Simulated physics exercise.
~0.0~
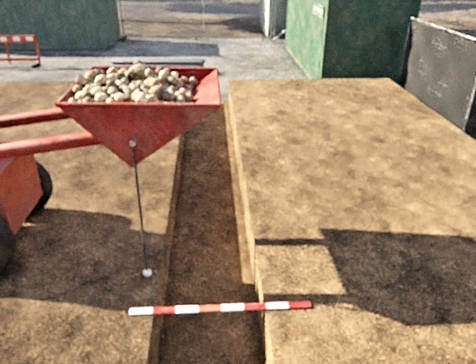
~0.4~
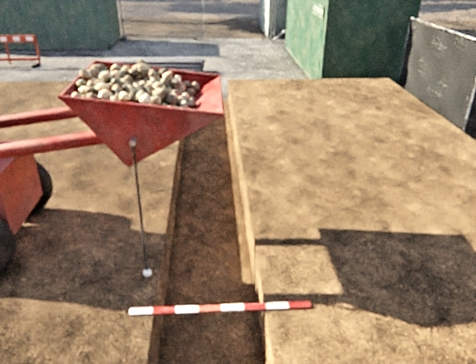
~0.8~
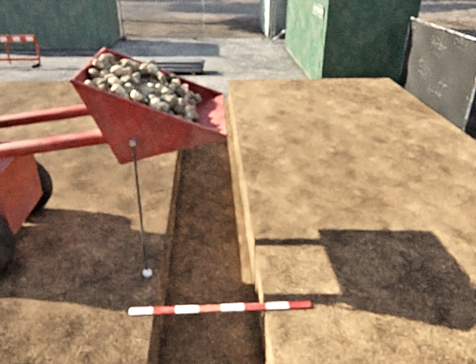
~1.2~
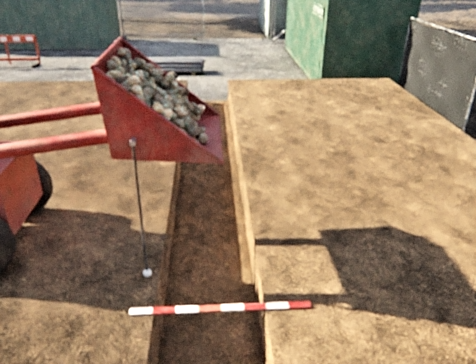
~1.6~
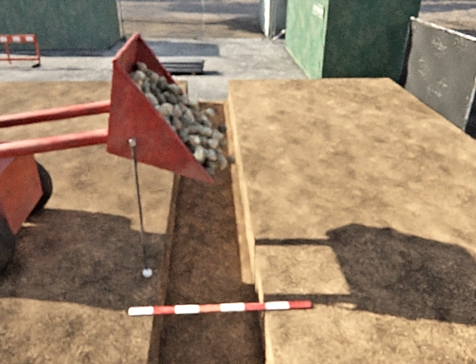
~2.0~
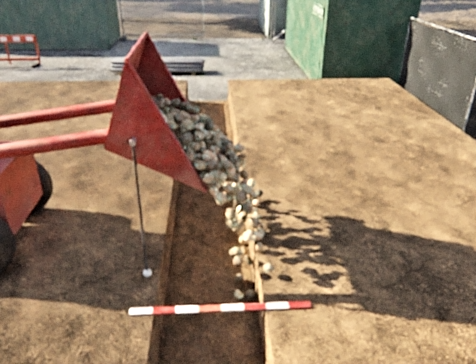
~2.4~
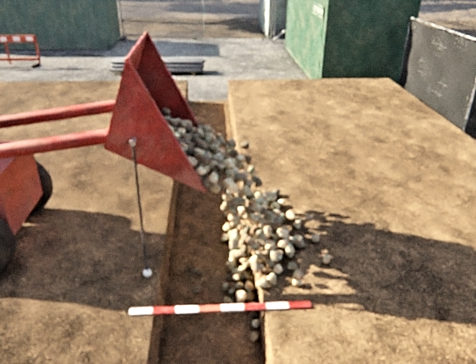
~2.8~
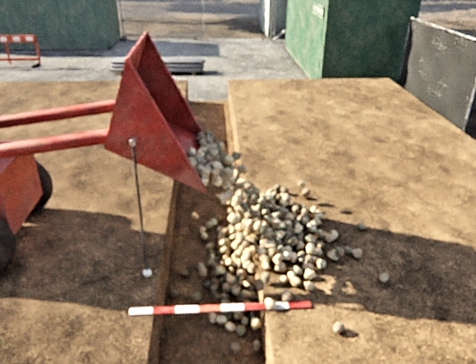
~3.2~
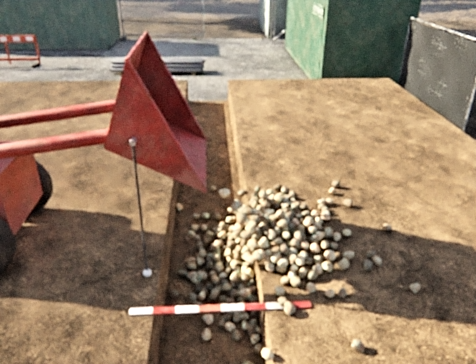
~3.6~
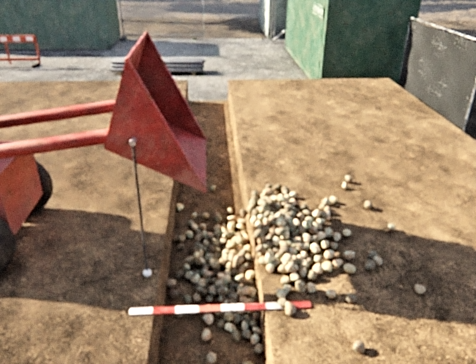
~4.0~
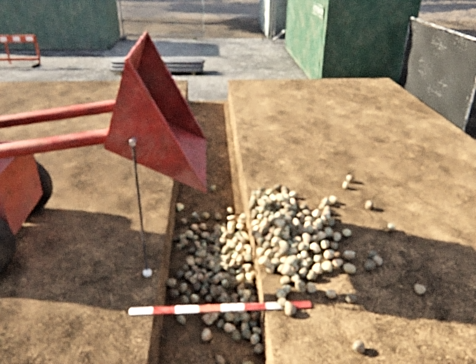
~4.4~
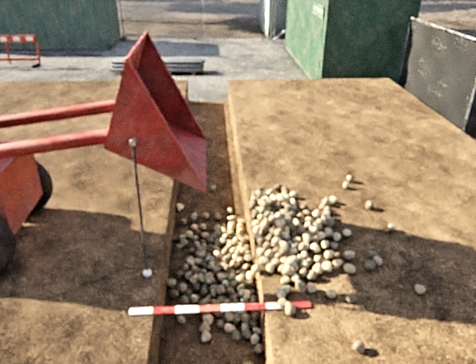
Red loader bucket tipping rounded cobbles to the right, the stones spilling into a trench and heaping over its far edge.
